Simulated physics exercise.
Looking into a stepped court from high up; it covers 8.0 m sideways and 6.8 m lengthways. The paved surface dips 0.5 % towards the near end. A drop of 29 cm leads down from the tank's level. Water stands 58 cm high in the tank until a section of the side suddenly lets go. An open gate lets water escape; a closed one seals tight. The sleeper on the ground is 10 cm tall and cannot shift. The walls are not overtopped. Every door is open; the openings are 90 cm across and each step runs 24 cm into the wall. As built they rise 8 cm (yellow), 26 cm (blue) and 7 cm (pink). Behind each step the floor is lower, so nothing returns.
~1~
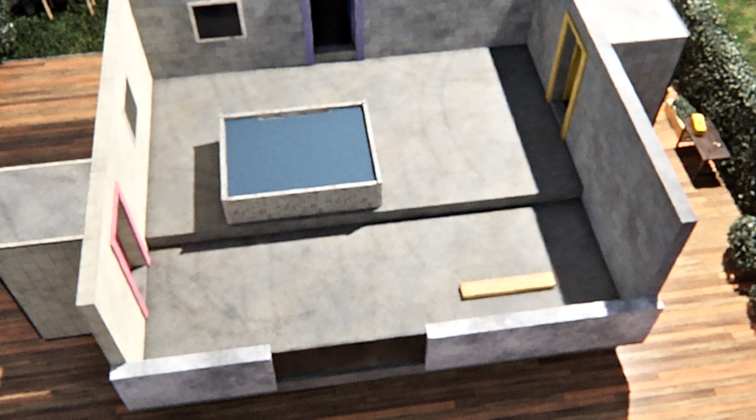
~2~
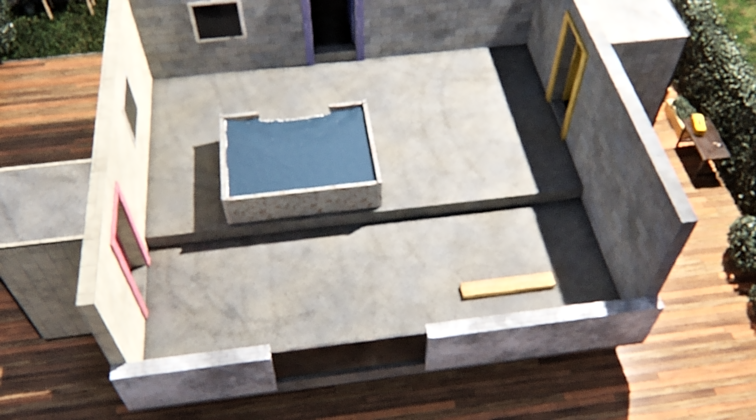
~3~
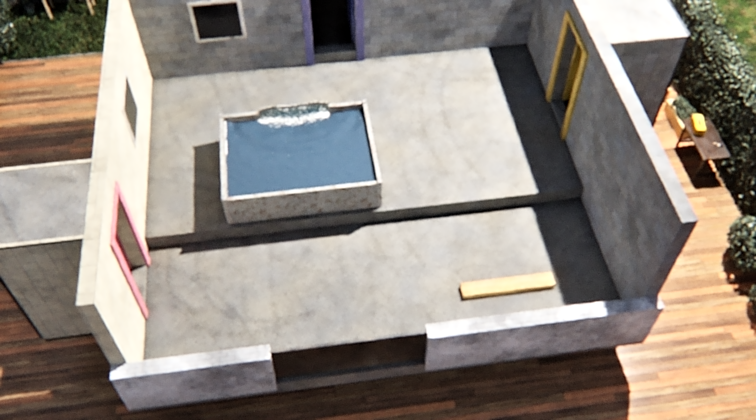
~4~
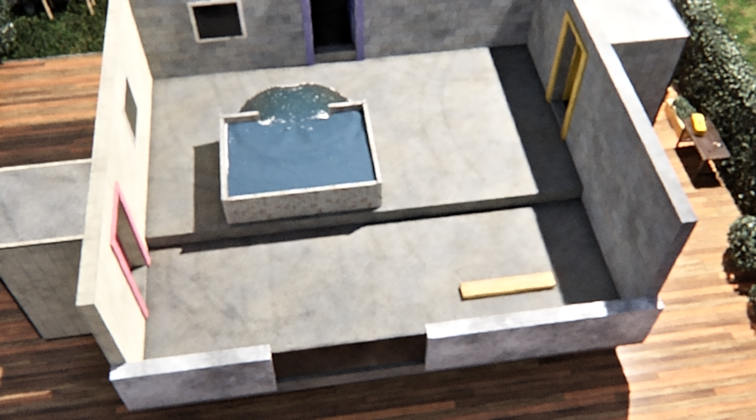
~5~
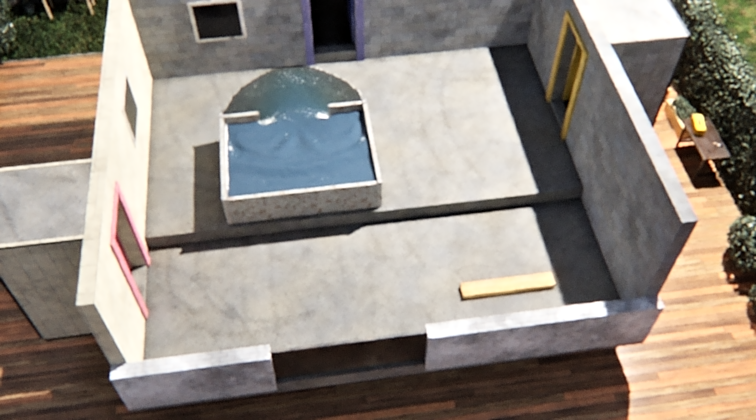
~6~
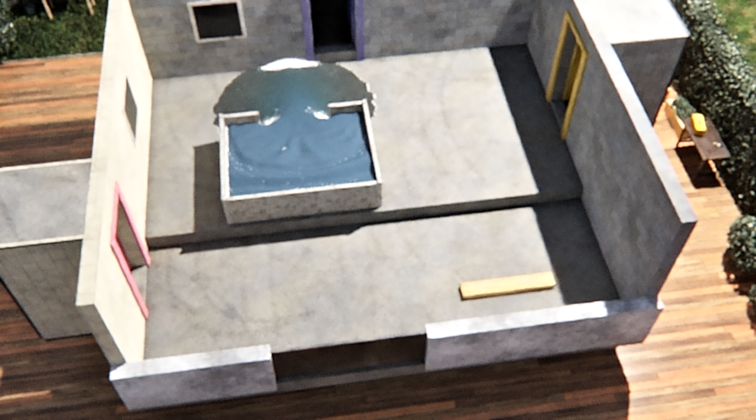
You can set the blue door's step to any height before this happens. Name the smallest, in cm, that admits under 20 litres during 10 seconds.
At least 24 cm or so.
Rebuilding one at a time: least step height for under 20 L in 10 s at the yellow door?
About 7.0 cm at yellow.
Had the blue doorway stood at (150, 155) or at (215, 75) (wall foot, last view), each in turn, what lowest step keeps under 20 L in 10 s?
About 6.0 and 15 cm.
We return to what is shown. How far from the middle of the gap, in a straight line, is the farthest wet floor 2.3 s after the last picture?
Some 5.4 m out.
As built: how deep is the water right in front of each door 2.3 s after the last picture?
In cm: Yellow 0, blue 22, pink 0.
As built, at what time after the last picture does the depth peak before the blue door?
Near 1.0 s.
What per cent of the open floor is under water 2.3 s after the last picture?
Some 30 per cent of it.
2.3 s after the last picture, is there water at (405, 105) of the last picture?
It is flooded.
Then, 0.7 s after the last picture water covers 10 % of the floor, deepest (39 cm) near (283, 71); 28 cm at the blue door, 0 litres in over its 26 cm step.
Then, 2.3 s after the last picture water covers 30 % of the floor, deepest (32 cm) near (161, 83); 22 cm at the blue door, 11 litres in over its 26 cm step.
Then, 9.3 s after the last picture water covers 90 % of the floor, deepest (14 cm) near (467, 344); 7 cm at the blue door, 11 litres in over its 26 cm step.
At the blue door as built, the water peaked near 29 cm, 0.9 s after the last picture.
With a step of 19.5 cm, 53 litres would have come in within the 10 s; with 26.5 cm, 11 litres. So under 20 litres takes about 24 cm.
